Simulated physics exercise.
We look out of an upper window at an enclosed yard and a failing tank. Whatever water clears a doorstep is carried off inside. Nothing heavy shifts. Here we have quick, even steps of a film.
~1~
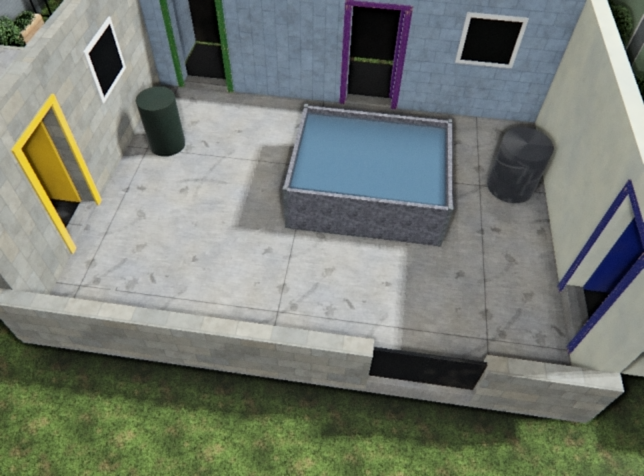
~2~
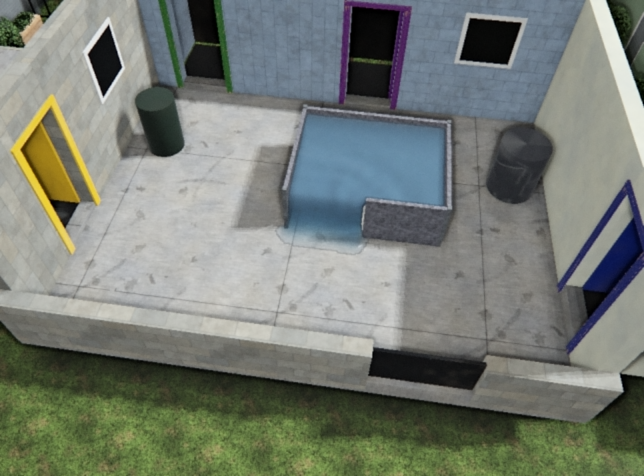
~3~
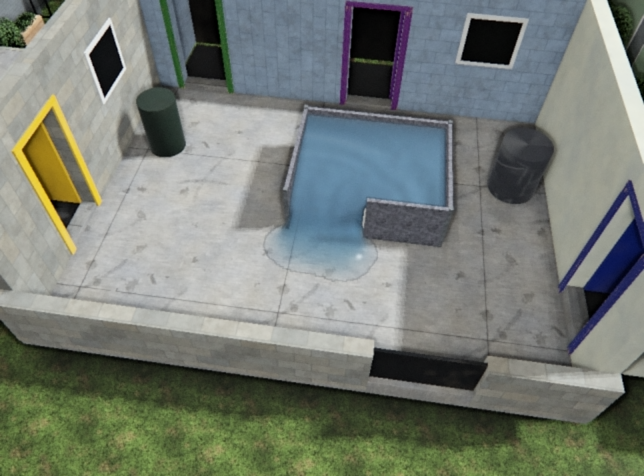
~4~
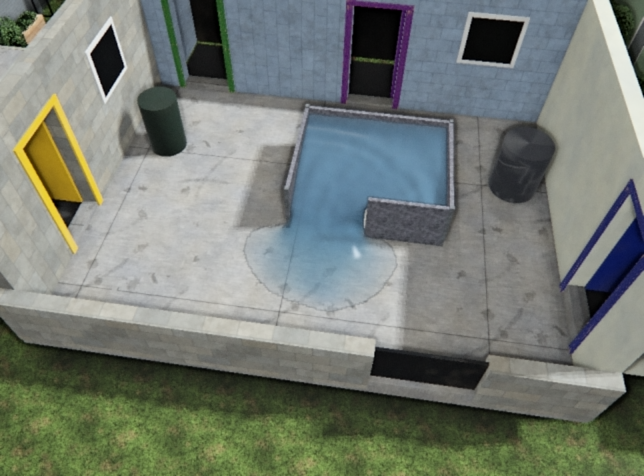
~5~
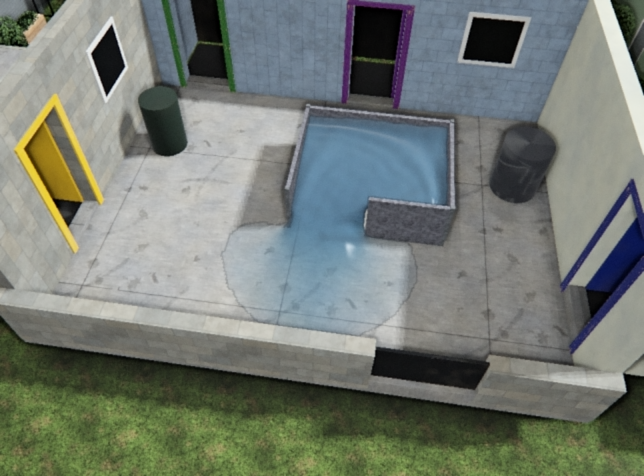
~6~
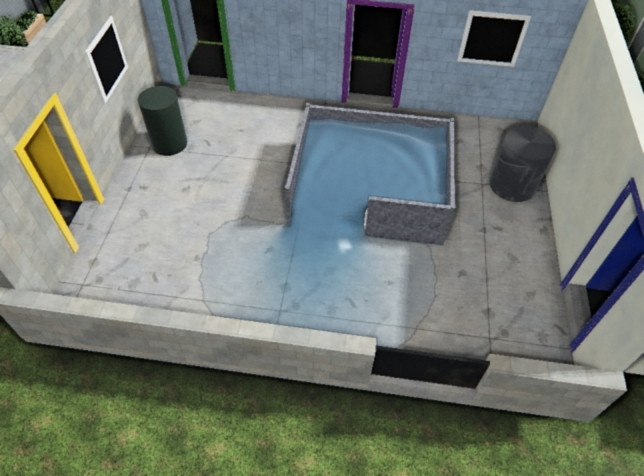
In a walled yard seen from above, a square stone tank of blue water sits still between two dark barrels. The left part of its front side gives way and water pours through the gap, then spreads across the pale paving in a widening, rounded sheet to the low front wall.
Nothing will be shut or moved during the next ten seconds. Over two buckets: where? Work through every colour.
The blue door stays within two buckets of inflow; the yellow door passes two buckets of inflow; the purple door passes two buckets of inflow; the green door stays within two buckets of inflow.
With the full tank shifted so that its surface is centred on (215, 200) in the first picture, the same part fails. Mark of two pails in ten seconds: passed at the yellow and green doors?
At the yellow door it comes out higher; at the green door it comes out higher.
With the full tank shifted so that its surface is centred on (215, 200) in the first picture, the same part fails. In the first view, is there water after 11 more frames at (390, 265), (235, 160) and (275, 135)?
In order: Submerged, untouched, untouched.
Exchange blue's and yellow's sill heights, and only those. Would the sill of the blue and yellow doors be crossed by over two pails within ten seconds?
The blue door goes past the mark, the yellow door falls short.
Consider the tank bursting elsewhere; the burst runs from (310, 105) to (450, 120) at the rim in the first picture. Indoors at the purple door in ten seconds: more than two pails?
Honestly, the purple door breaks the threshold.
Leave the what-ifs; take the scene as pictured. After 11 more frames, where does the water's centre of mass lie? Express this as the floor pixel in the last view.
Estimate: (324, 246).
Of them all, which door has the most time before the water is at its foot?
Result: The door marked purple.
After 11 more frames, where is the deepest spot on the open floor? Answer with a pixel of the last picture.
Somewhere close to (41, 318).
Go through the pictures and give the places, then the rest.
The first frame shows still water in the tank at (372, 157).
In the second frame, water pours out at (325, 219) and has run to (281, 229).
In the third frame, water pours out at (326, 221) and has run to (273, 252).
In the fourth frame, the front is at (335, 306), out from the gap at (327, 221).
In the fifth frame, water pours out at (328, 221) and has run to a hidden place.
In the sixth frame, water pours out at (328, 219) and has run to a hidden place.
A moment on, water covers 25 % of the floor; the blue door not reached, the yellow door not reached, the purple door not reached, the green door not reached.
Next, water covers 35 % of the floor; the blue door not reached, the yellow door not reached, the purple door not reached, the green door not reached.
Then, water covers 55 % of the floor; the blue door wet at the sill, nothing in, the yellow door under two buckets in, the purple door not reached, the green door not reached.
Later, water covers 90 % of the floor; the blue door wet at the sill, nothing in, the yellow door over two buckets in, the purple door wet at the sill, nothing in, the green door under two buckets in.
In the end, water covers 100 % of the floor; the blue door wet at the sill, nothing in, the yellow door far over two buckets in, the purple door over two buckets in, the green door under two buckets in.
